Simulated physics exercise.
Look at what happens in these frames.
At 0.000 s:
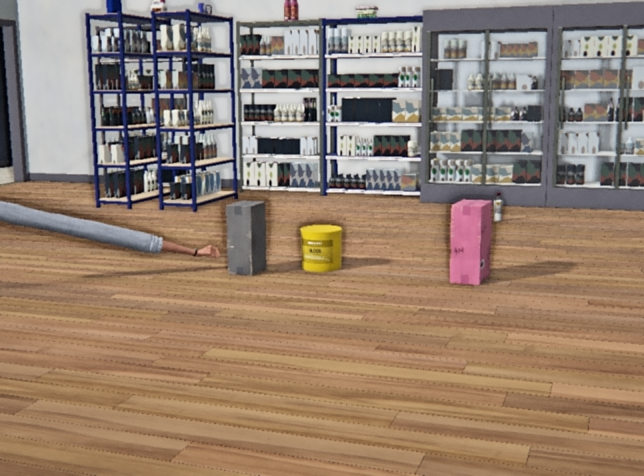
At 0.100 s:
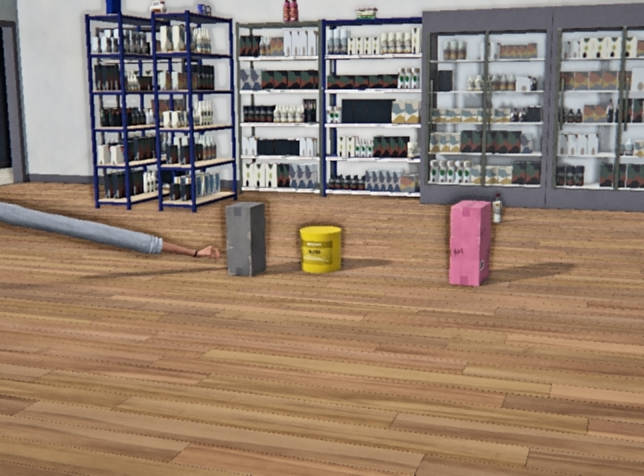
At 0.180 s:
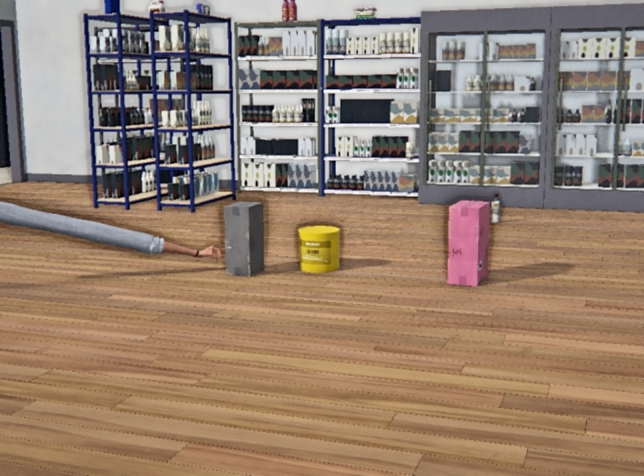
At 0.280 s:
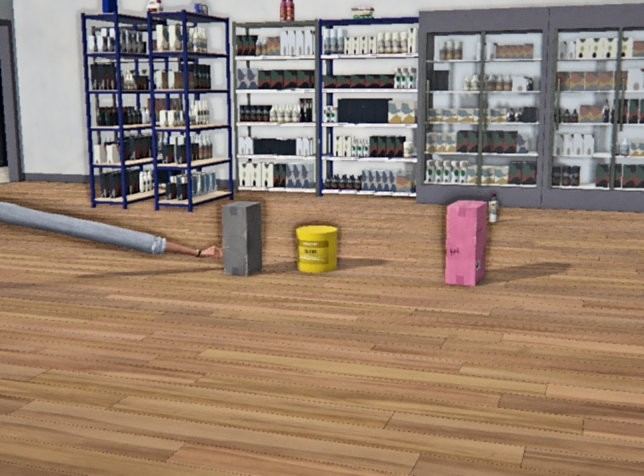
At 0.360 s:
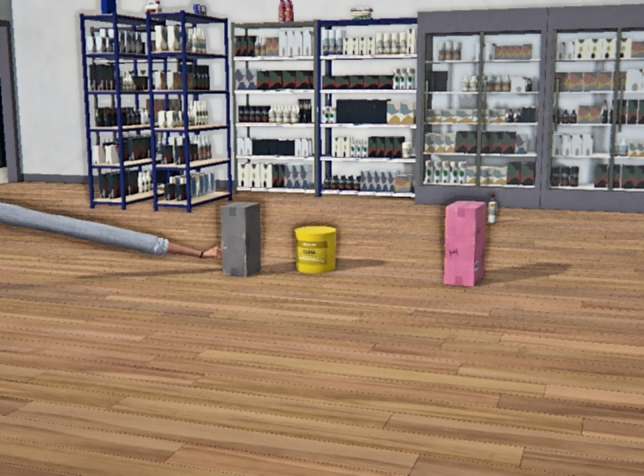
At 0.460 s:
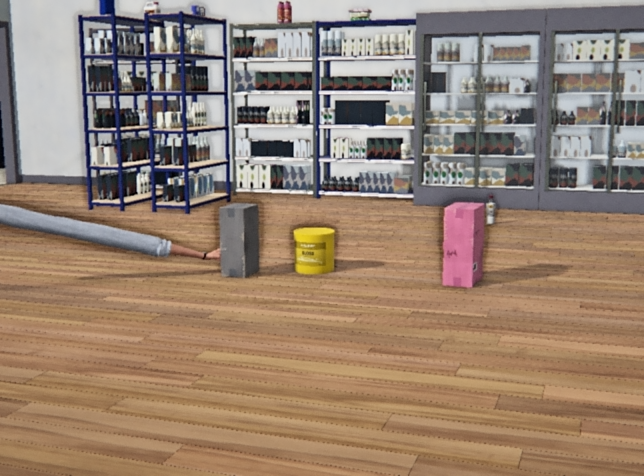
We see an arm reaching in from the left, its hand beside a grey box on a wooden floor, with a yellow bucket and pink box to the right. The view drifts very slightly, and otherwise little appears to move.
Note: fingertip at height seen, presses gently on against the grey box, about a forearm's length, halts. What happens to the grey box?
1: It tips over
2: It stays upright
2, it stays upright.
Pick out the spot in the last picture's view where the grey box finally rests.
End position, last frame: About (288, 243).
Around 0.86 s, grey box displaced a little near (258, 241).
Around 1.16 s, grey box displaced about its own width near (272, 242).
Finally (2.1 s), moved from the start, grey box. Final places as the last picture's camera would see them, grey box near (288, 243).
